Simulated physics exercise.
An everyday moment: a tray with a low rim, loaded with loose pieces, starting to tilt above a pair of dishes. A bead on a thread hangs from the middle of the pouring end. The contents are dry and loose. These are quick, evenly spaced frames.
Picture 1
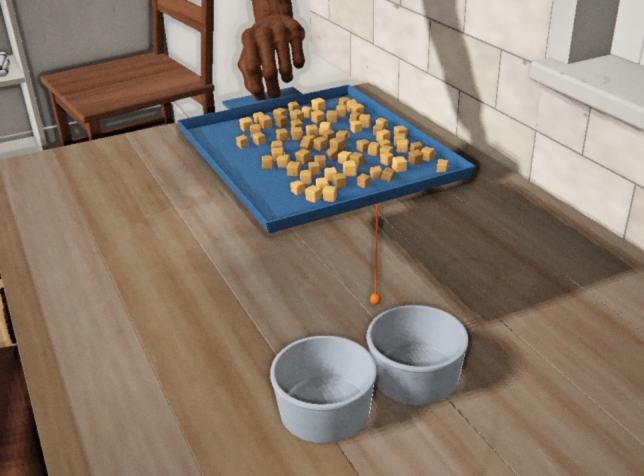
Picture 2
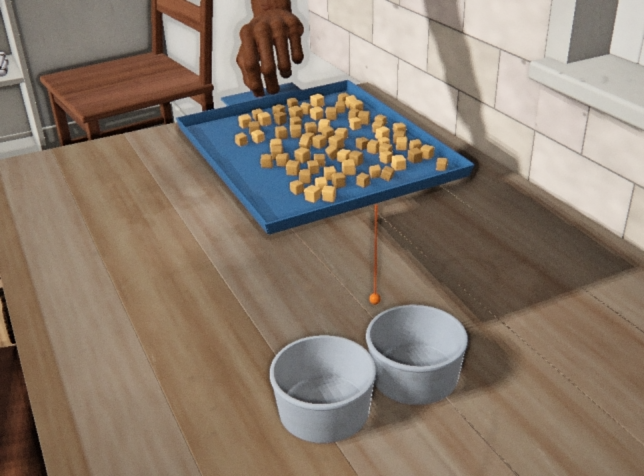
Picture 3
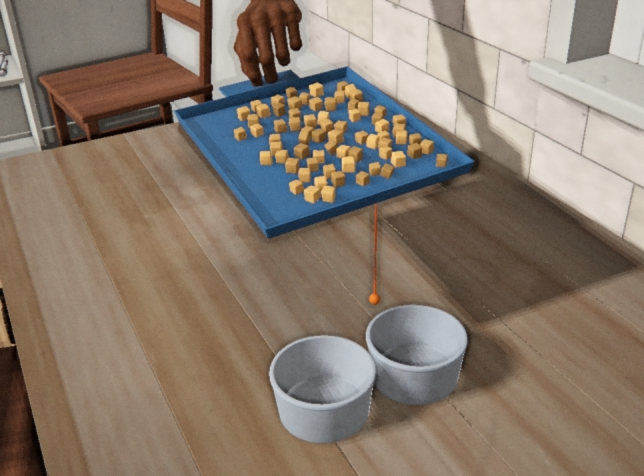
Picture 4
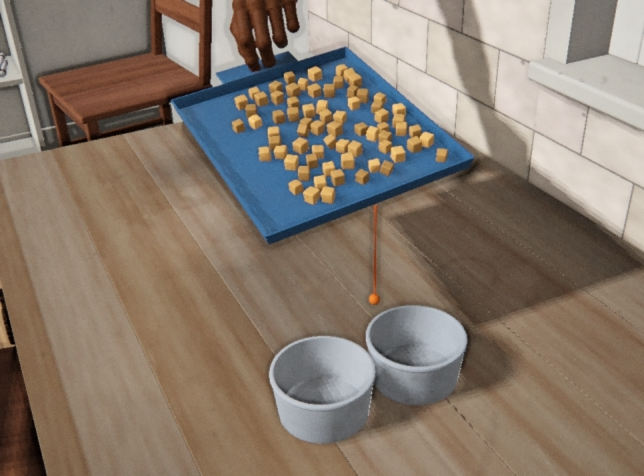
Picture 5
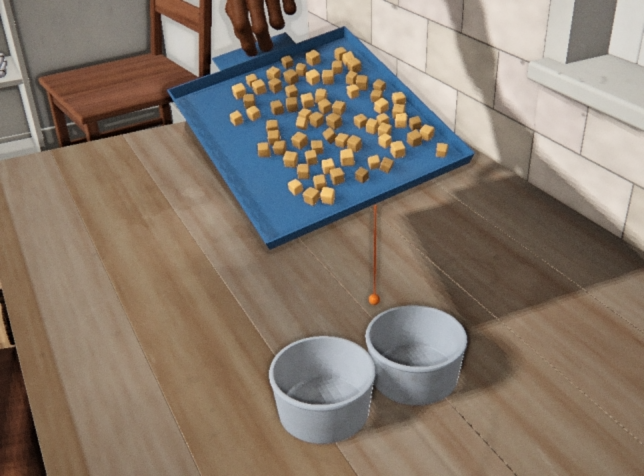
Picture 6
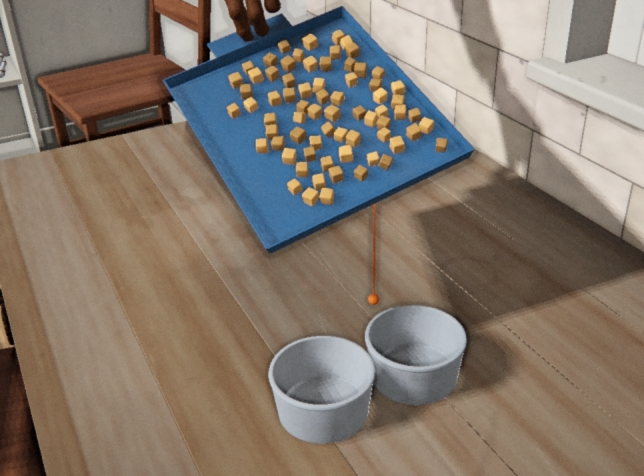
A dark hand at the far edge of a blue tray of small wooden cubes, tilting it above two grey dishes.
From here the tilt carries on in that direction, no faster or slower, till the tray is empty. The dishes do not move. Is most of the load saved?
Together they catch only the smaller part.
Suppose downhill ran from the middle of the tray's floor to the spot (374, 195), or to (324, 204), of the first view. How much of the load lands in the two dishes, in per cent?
Near 60 % and 60 %.
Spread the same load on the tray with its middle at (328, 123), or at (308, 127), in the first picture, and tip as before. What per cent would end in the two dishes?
Near 30 % and 40 %.
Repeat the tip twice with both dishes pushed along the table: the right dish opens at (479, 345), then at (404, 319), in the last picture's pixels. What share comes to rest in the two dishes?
About 0 and 40 per cent.
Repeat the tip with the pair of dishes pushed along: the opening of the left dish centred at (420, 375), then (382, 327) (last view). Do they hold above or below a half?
First under half, then the smaller part.
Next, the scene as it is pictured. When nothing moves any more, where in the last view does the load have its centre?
Near (286, 370).
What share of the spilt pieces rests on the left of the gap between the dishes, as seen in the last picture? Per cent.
Some 100 per cent.
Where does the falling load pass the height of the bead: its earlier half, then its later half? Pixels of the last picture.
Around (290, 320) and then (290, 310).
Shortly afterwards, tray tipped steeply; the bulk on the tray; only a few outside both; a little in the air.
Next, tray tipped past a quarter turn; only a few on the tray; near a quarter in the left dish; only a few in the right dish; near half outside both; near a third in the air.
Some moments later, tray tipped past a quarter turn; near a quarter in the left dish; only a few in the right dish; the bulk outside both.
In the end, tray tipped past a quarter turn; near a quarter in the left dish; only a few in the right dish; the bulk outside both.
